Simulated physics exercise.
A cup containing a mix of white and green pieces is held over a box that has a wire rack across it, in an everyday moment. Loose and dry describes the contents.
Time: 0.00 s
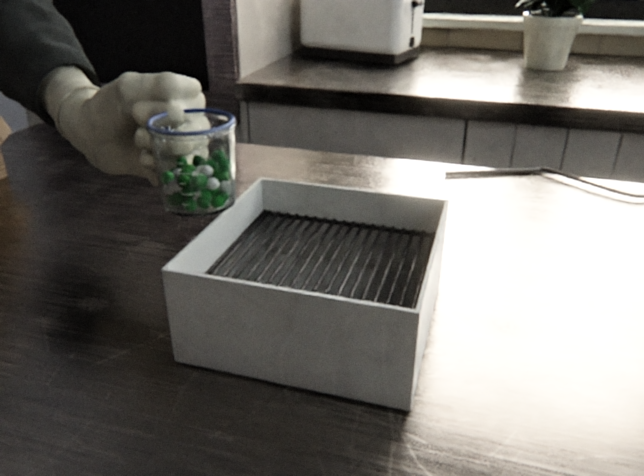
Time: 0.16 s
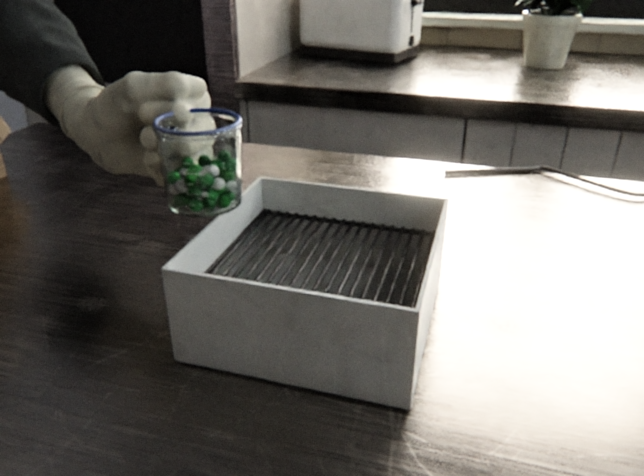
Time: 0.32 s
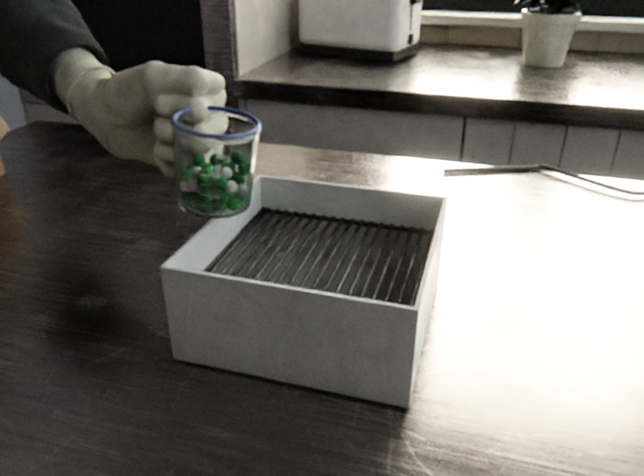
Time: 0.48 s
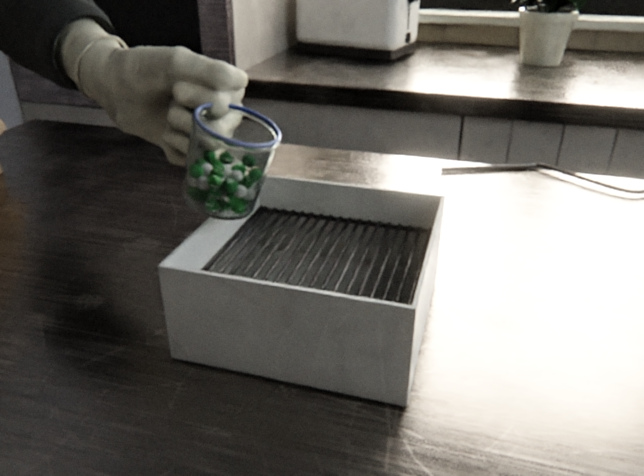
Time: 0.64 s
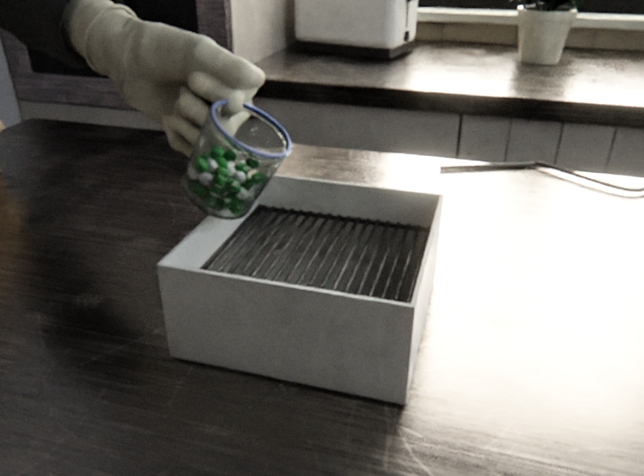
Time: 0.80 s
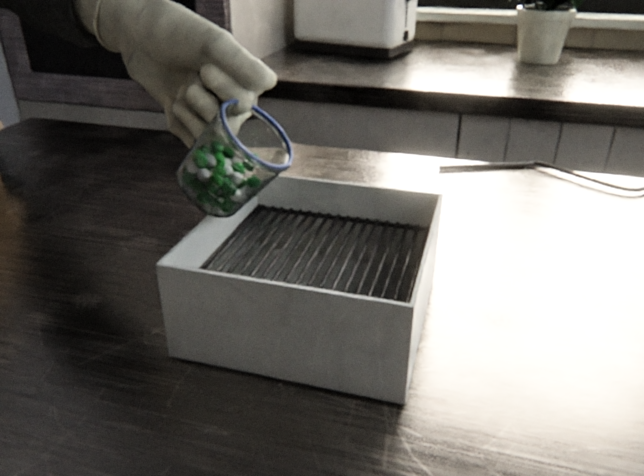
A clear cup of green and white pieces, held in a gloved hand, moved a little to the right beside a white box with a dark wire rack, then gradually tilted toward the rack.
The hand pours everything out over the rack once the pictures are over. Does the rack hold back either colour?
White: Kept above; green: Kept above.
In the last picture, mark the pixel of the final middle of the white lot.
Around (292, 256) in the last frame.
By 1.07 s, white ones, every one in the cup; green ones, every one in the cup.
By 1.41 s, white ones, every one in the cup; green ones, every one in the cup.
By 1.78 s, white ones, the larger part in the cup, roughly a quarter on or over the wires; green ones, roughly two thirds in the cup, roughly a third on or over the wires.
When it is over (2.5 s), white ones, every one on the wires, not one under the rack; green ones, every one on the wires, not one under the rack.
